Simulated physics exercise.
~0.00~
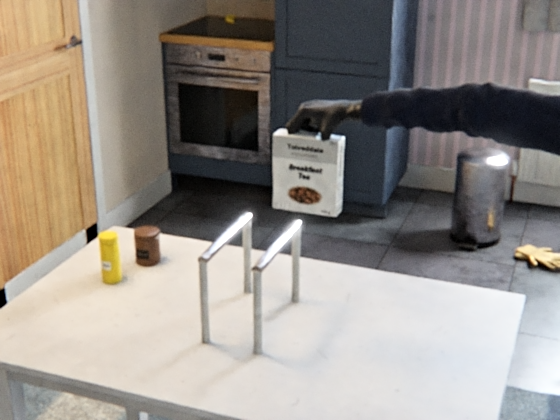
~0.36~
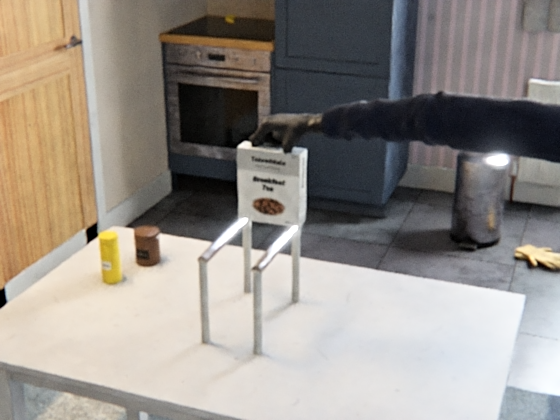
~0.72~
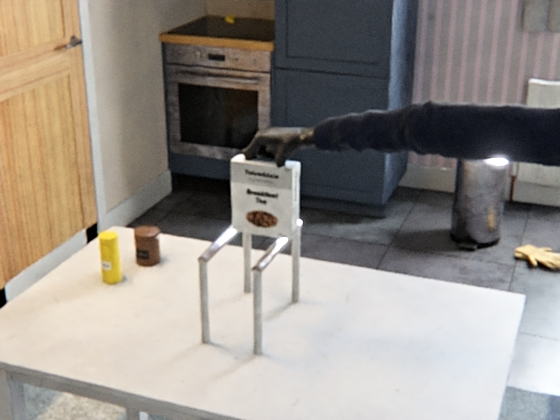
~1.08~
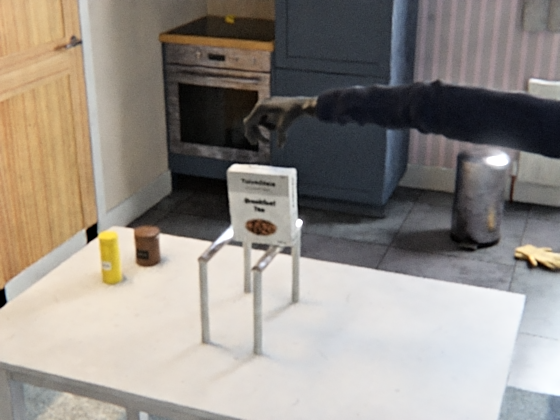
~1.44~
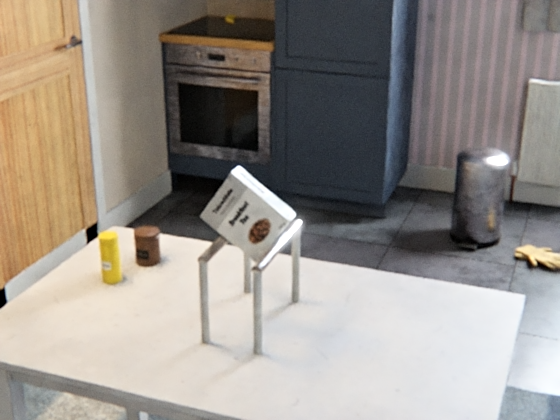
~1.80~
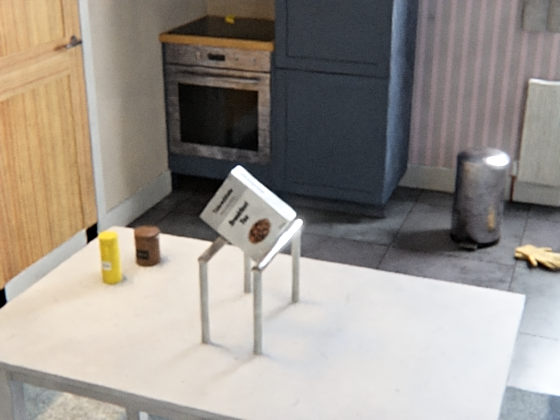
In a kitchen, a white table holds two metal rails on legs with a narrow gap between them, and a yellow shaker and a brown jar stand to the left. A dark-gloved hand reaches in from the right, gripping a white packet of breakfast tea by its top. It carries the upright packet left over the rails, then lowers it to the gap. The hand lets go and draws back, and the packet tips over to the left. It ends lodged at a steep slant on top of the rails, while the shaker and jar remain unmoved.
